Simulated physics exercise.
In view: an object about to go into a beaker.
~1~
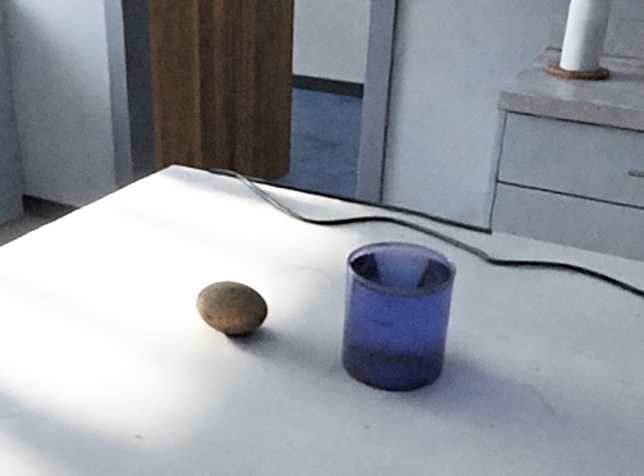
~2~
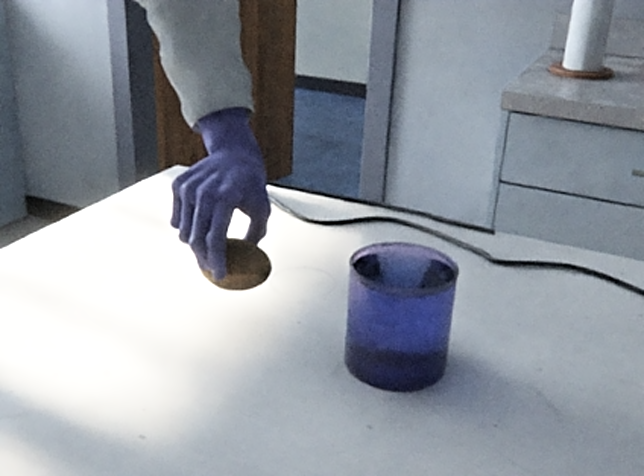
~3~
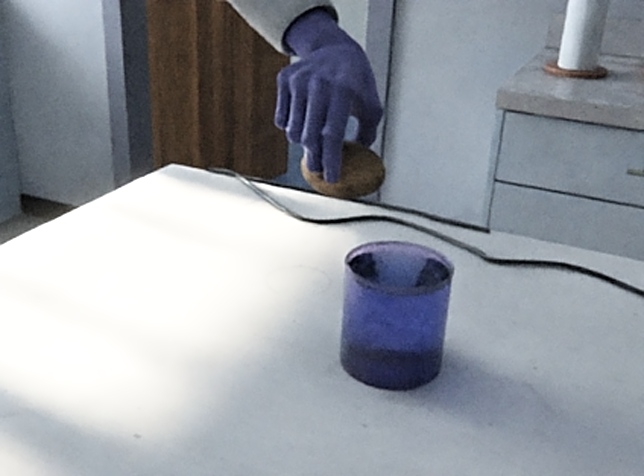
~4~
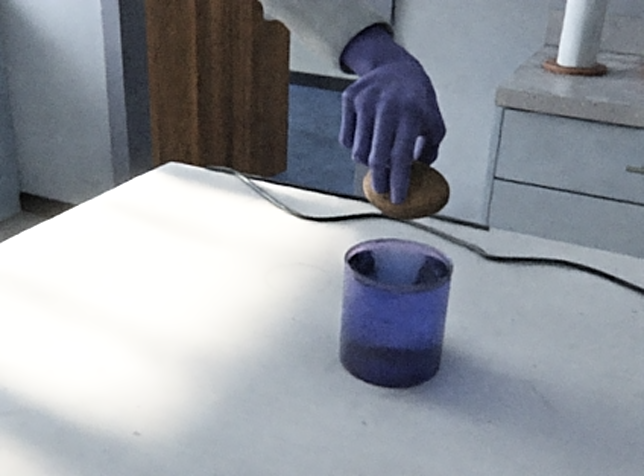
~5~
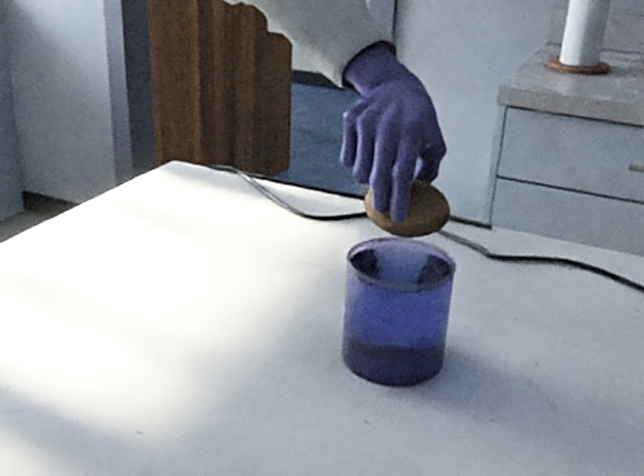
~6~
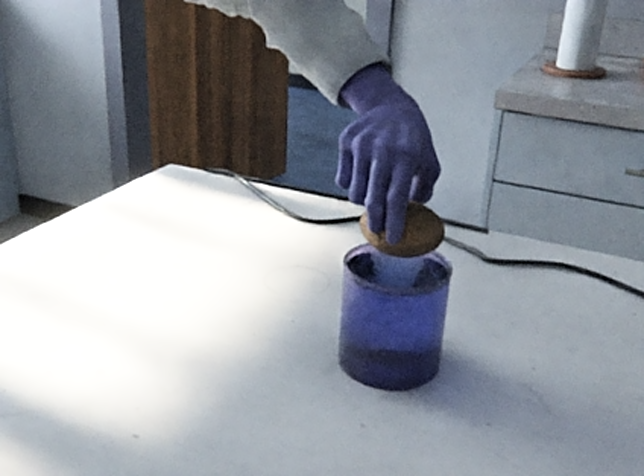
A gloved hand picks up a brown potato and lowers it over a blue beaker.
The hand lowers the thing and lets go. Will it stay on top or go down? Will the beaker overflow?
The thing goes to the bottom; the beaker overflows.
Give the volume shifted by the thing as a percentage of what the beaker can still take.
About 190 per cent.
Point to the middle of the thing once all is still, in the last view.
Close to (391, 336).
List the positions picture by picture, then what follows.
In the first picture, the potato lies on the top at (231, 306); beaker (396, 313) nearly full.
The second picture shows a hand picks up the potato at (234, 264); beaker nearly full, surface at (403, 273).
In the third picture, the potato is carried over at (343, 170); beaker (395, 312) nearly full.
In the fourth picture, the potato is above the beaker at (406, 190); beaker nearly full, surface at (398, 269).
The fifth picture shows the potato comes down at (406, 208); beaker (396, 308) nearly full.
In the sixth picture, the potato is just over the surface at (401, 228); beaker nearly full, surface at (397, 271).
A moment on, the potato enters the dyed water; the beaker is full to the brim.
Further on, the potato goes on down; the beaker is full to the brim; a puddle lies round it.
When it is over, the potato rests at the bottom; the beaker is full to the brim; a puddle lies round it.
